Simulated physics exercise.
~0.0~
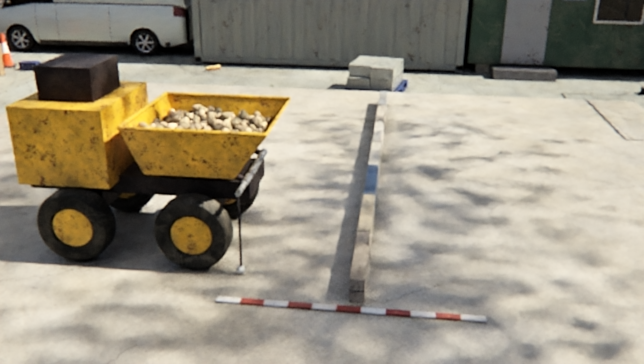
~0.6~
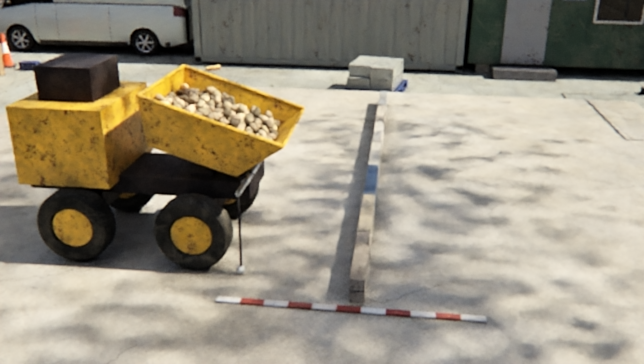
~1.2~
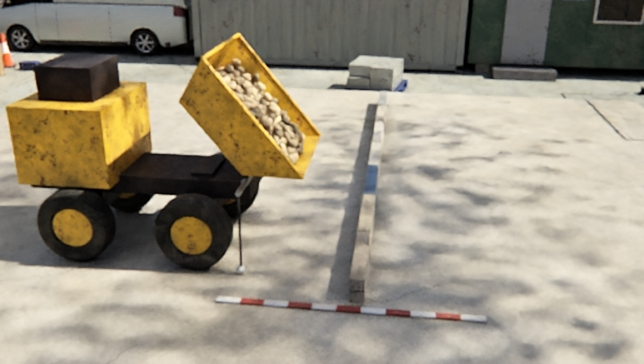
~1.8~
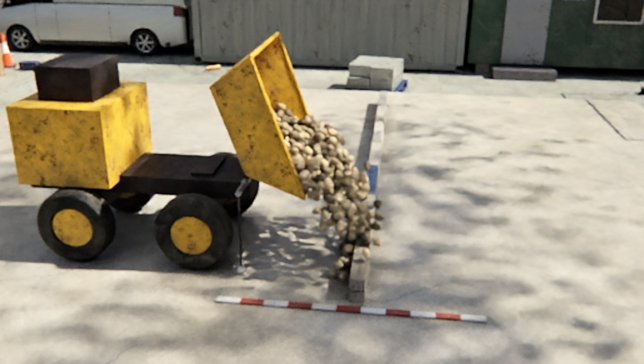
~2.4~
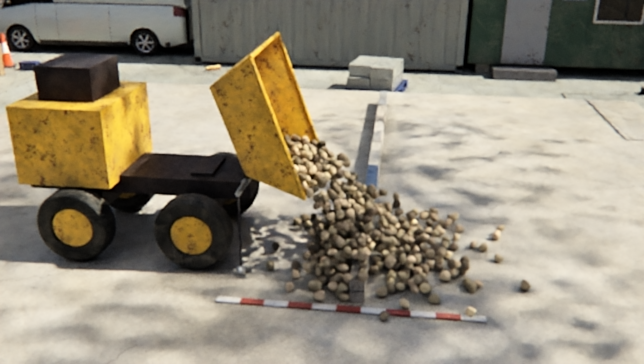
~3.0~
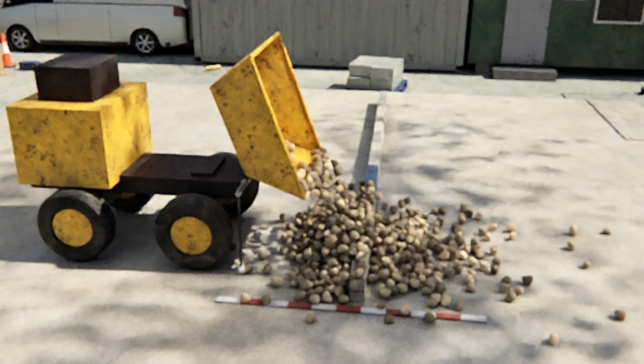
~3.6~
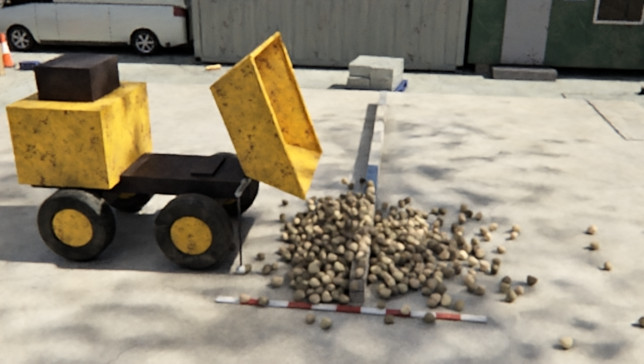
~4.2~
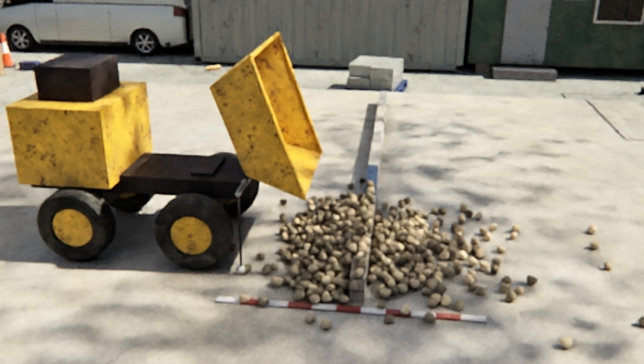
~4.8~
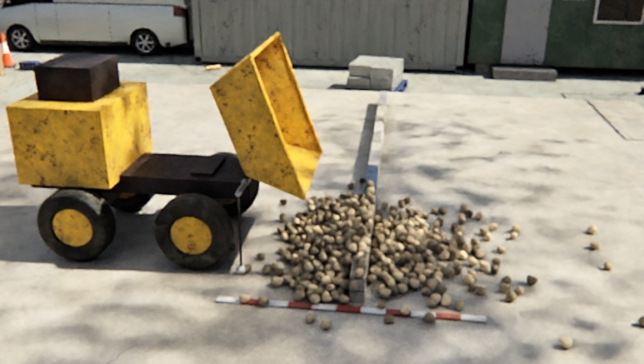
To begin with, a yellow dumper with black wheels stands at the left of a paved yard, its skip full of pale stones, facing a low kerb and a red and white banded rod on the ground. The skip tilts up and over to the right, and at first the stones stay inside. As it steepens, they pour over the lip onto the ground and the kerb. The heap spreads across both sides, with a few stones rolling far right. Finally, the skip stays steeply tipped and empty, with more stones before the kerb than beyond it.
